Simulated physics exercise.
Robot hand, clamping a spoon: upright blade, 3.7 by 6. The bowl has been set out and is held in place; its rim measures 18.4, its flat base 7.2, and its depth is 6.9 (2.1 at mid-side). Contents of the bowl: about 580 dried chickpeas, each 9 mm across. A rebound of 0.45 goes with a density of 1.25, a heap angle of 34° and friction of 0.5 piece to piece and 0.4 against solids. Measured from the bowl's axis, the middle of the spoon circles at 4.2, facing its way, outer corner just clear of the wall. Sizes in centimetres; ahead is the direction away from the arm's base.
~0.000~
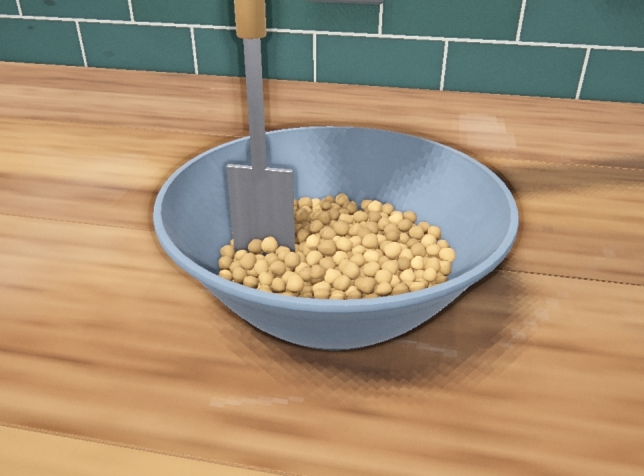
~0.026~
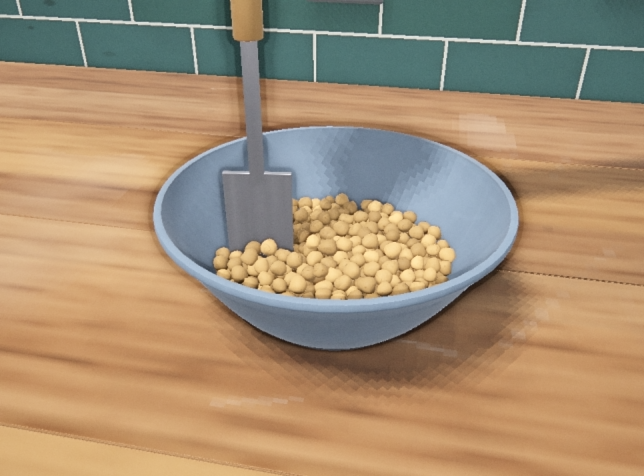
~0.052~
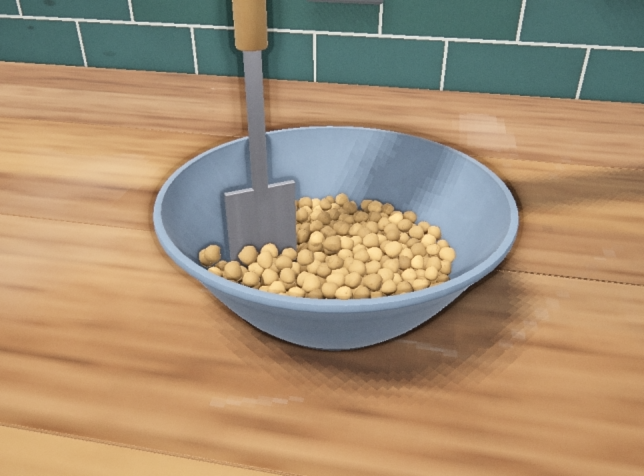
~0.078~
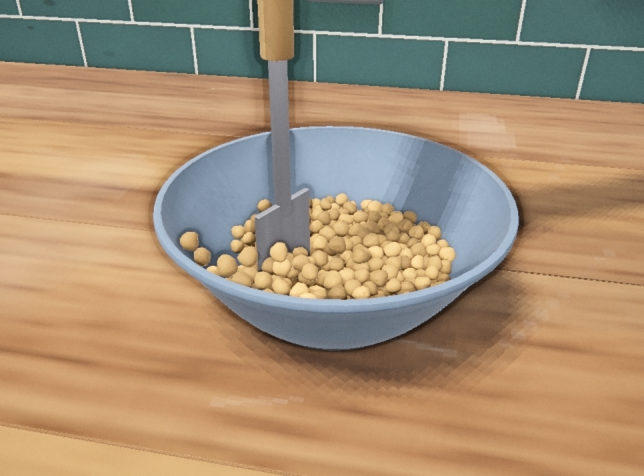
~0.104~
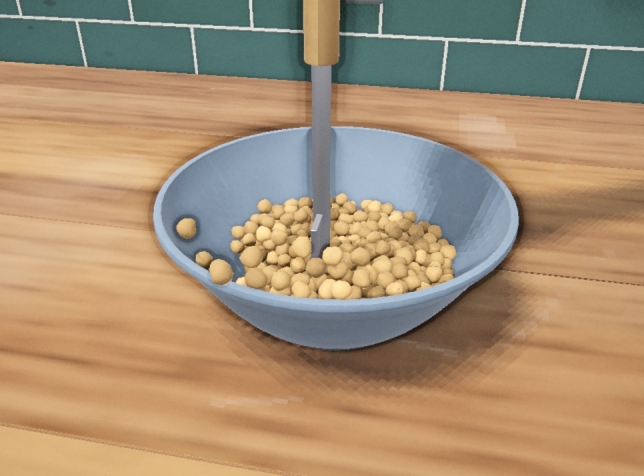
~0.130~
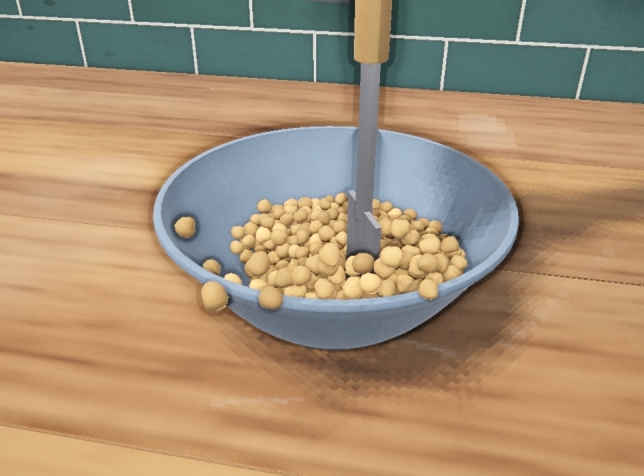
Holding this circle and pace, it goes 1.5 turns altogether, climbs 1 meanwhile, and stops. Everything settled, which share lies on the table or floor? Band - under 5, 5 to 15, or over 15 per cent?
Band: Over 15 per cent.
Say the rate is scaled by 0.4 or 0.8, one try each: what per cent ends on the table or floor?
First try close to 0, second close to 15, in per cent.
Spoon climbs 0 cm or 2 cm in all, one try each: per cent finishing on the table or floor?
It comes to about 35 per cent and about 15 per cent.
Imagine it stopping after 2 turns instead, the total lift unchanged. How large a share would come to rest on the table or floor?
Roughly 25 per cent.
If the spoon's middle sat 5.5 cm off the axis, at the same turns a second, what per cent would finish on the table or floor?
Then about 0 %.
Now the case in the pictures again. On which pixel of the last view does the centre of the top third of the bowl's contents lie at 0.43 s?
The centre is close to (289, 254).
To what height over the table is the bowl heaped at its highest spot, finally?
5.5 cm, roughly.
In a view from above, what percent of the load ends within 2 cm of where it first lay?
Near 30 % of the pieces.
After 0.28 s, 279° round, highest piece 11 above the table; 517 in the bowl, 17 on the table or floor, 51 in flight or on the tool.
After 0.43 s, 78° round, highest piece 9 above the table; 463 in the bowl, 87 on the table or floor, 35 in flight or on the tool.
After 0.70 s, 180° round, highest piece 6 above the table; 455 in the bowl, 129 on the table or floor, 1 in flight or on the tool.
After 1.40 s, 180° round, highest piece 5 above the table; 455 in the bowl, 130 on the table or floor.
At rest, 455 in the bowl, 130 on the table or floor. That is 22 % on the table or floor.
